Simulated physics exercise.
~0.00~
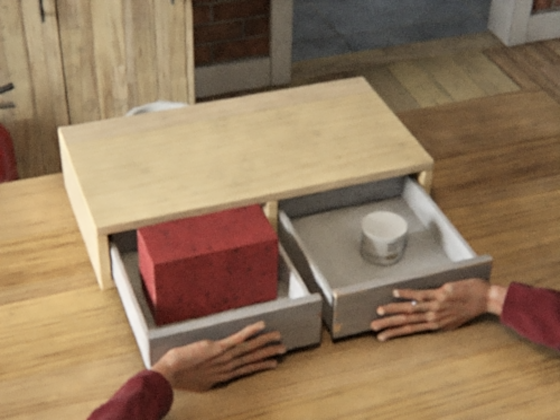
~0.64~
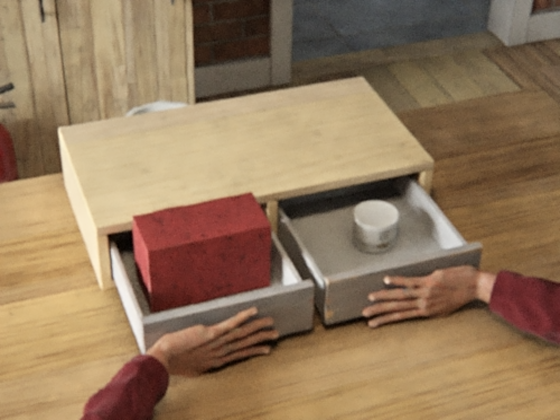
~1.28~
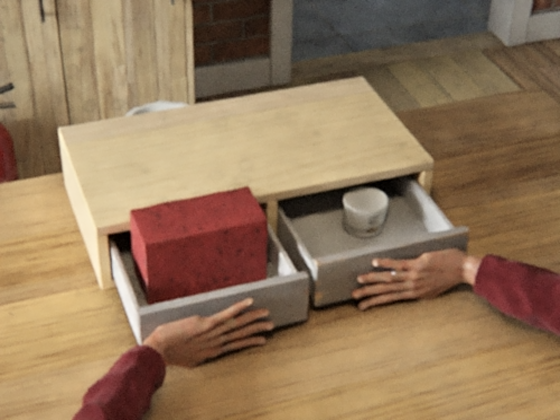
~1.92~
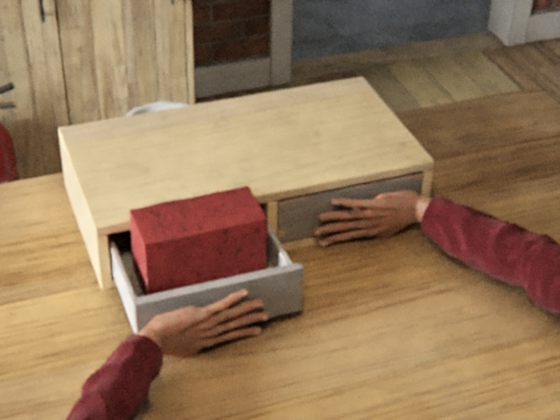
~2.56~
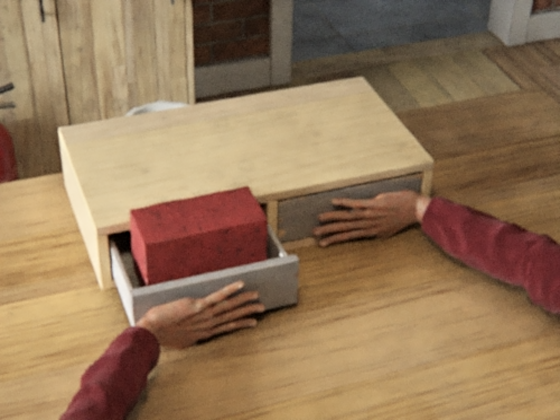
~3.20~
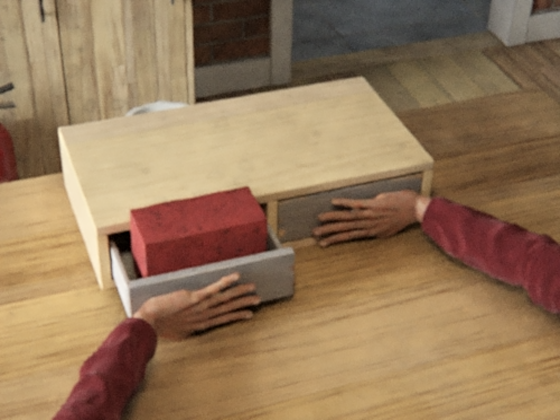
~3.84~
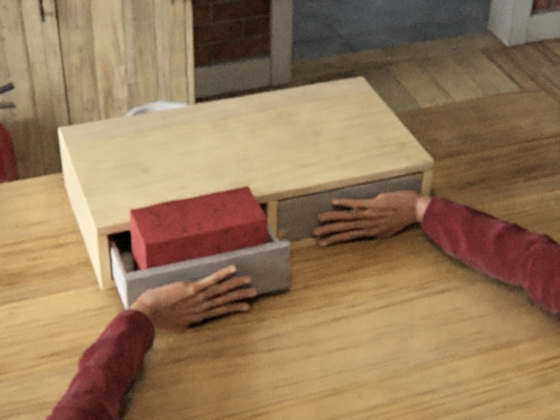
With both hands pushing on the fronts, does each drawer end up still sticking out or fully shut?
The left drawer, holding the red block, is still sticking out of the cabinet. The right drawer, with the small white cup, goes all the way in.
Red block riding in the left drawer of a wooden cabinet as two hands push, the right drawer shutting, the left staying partly open.
